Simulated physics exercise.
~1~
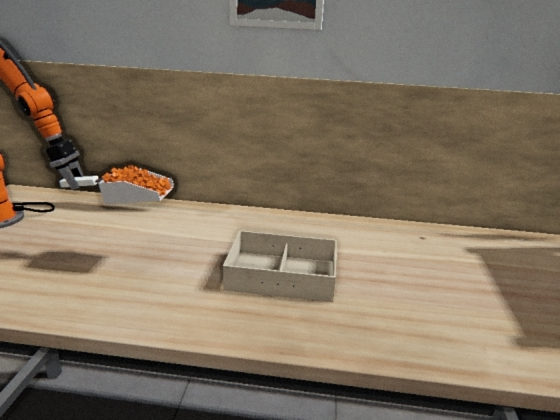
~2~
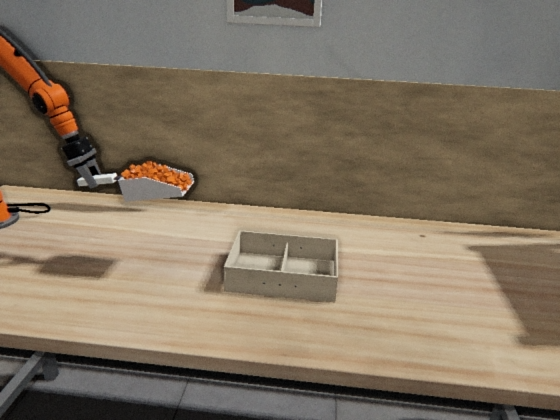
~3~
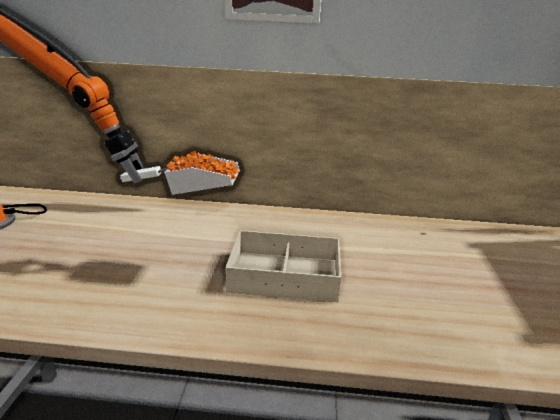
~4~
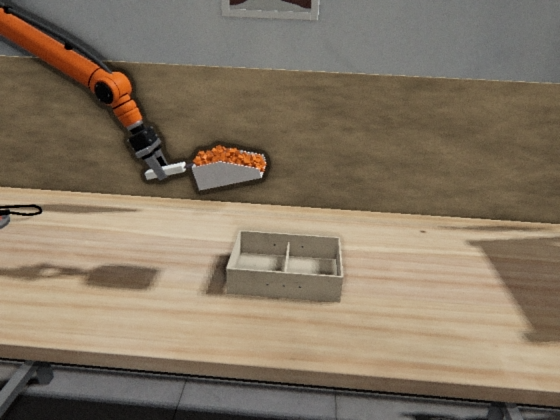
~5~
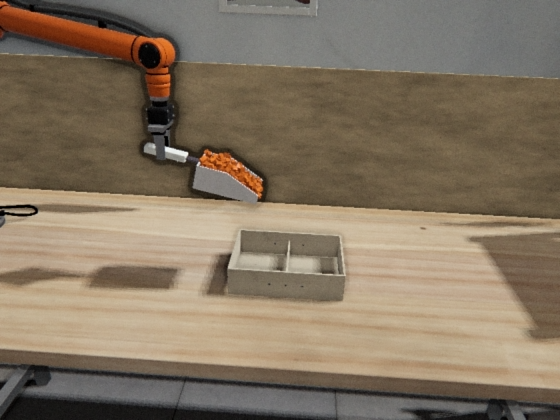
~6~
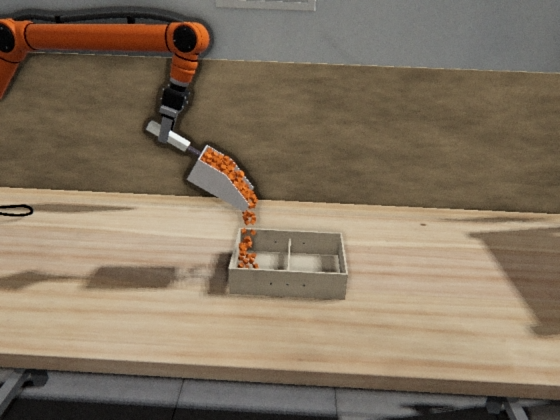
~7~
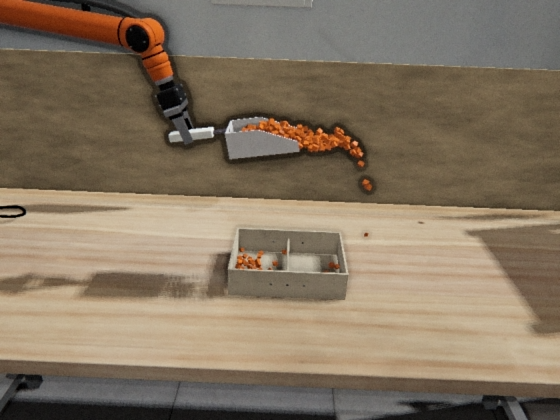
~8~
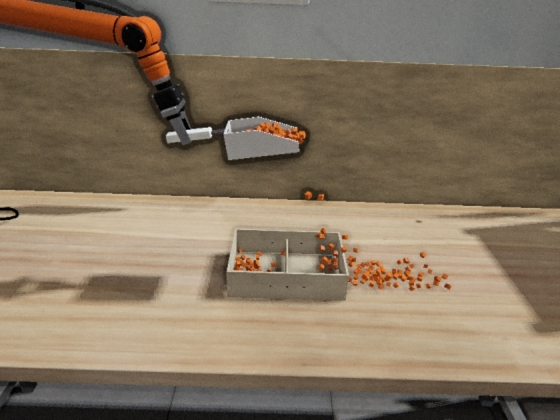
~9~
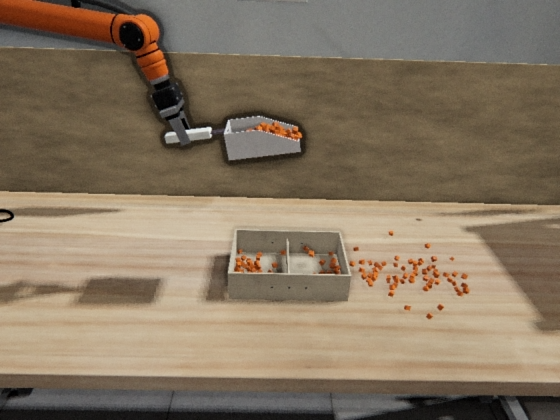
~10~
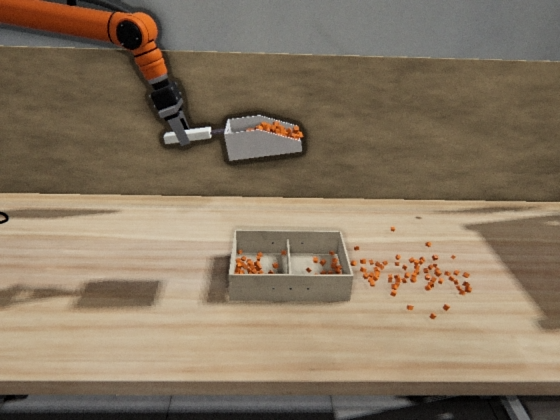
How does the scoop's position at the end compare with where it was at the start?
It starts over on the left side, near the back edge of the table, and ends farther right and higher up, held above the divided box.
